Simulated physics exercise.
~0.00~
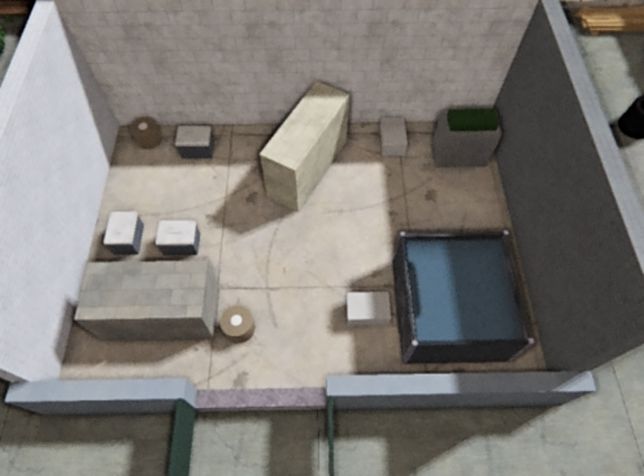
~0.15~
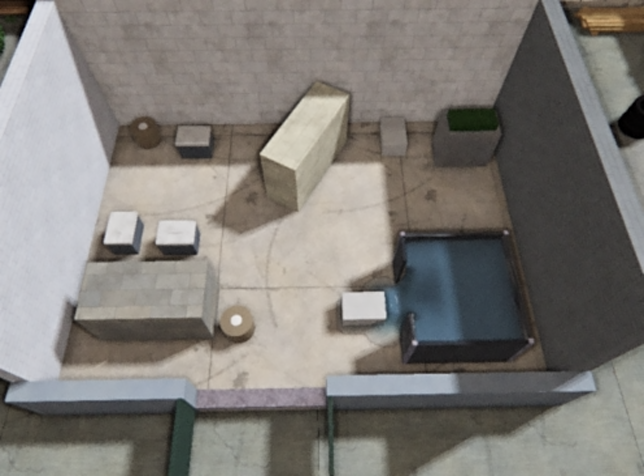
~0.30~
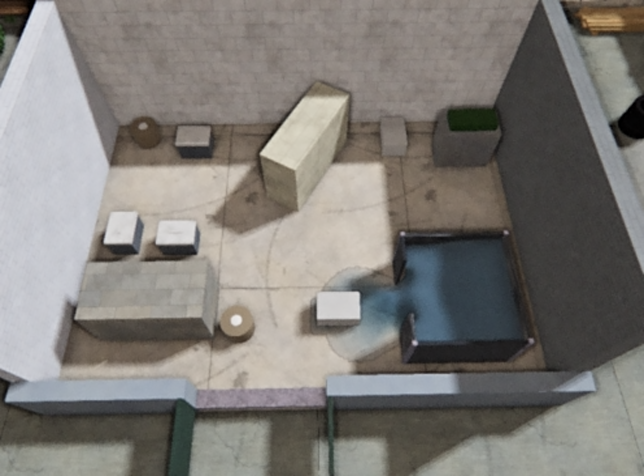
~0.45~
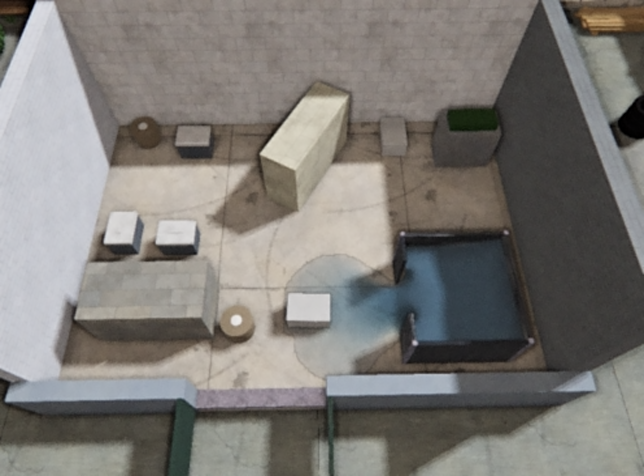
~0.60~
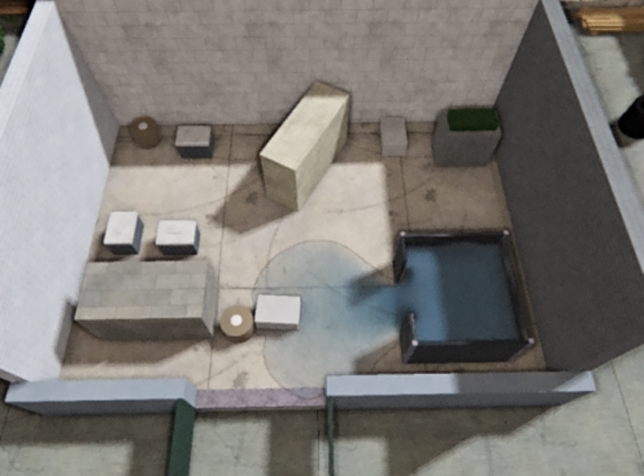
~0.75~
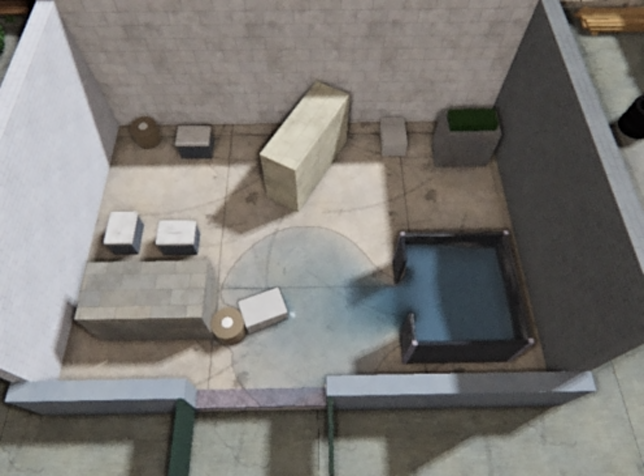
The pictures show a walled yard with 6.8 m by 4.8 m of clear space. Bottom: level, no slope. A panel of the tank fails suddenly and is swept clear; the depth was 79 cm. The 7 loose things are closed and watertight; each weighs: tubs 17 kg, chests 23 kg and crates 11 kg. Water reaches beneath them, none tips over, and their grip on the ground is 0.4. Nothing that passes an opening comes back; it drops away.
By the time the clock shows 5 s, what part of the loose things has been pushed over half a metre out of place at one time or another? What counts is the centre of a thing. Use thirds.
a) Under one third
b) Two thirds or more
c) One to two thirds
Option c: One to two thirds.
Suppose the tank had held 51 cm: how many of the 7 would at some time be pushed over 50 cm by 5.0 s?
Result: 2.
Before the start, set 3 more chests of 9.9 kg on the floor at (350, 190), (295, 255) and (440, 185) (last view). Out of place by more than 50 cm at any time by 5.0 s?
Going through them, I'd say falls short, exceeds it and finally falls short.
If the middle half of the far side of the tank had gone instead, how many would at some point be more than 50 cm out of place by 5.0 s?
In that case 1 of them.
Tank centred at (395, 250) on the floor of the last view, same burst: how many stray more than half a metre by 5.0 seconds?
Count: 5.
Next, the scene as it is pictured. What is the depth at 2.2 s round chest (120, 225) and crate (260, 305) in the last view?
Around 4 cm and 8 cm.
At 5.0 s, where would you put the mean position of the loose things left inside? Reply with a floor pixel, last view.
(200, 203).
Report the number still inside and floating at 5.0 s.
I count 2.
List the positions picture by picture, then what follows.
A crate at (369, 305), on the bottom; a tub at (236, 321) rests on the ground; water covers 2.0 m2; 0 of 7 have shifted, in the first frame.
A crate at (364, 305), on the bottom, 7 cm from its start; a tub at (236, 321) rests on the ground; 2.5 m2 under water; 1 of 7 have shifted, in the second frame.
A crate at (338, 305) rests on the ground, 43 cm from its start; a tub at (236, 321) rests on the ground; water covers 3.3 m2; 1 of 7 have shifted, in the third frame.
A crate at (309, 307), on the bottom, 85 cm from its start; a tub at (236, 321) rests on the ground; 4.3 m2 under water; 1 of 7 have shifted, in the fourth frame.
A crate at (278, 309) rests on the ground, 128 cm from its start; a tub at (236, 321), on the bottom; water covers 5.8 m2; 1 of 7 have shifted, in the fifth frame.
A crate at (262, 307), on the bottom, 150 cm from its start; a tub at (227, 323), on the bottom, 13 cm from its start; water covers 7.4 m2; 2 of 7 have shifted, in the sixth frame.
After 1.1 s 1 of 7 are over 50 cm from their spots; 1 afloat.
After 2.2 s 3 of 7 are over 50 cm from their spots; 1 afloat.
After 3.5 s 3 of 7 are over 50 cm from their spots; 2 afloat.
After 5.0 s 4 of 7 are over 50 cm from their spots, and 4 have been at some point; 2 afloat.
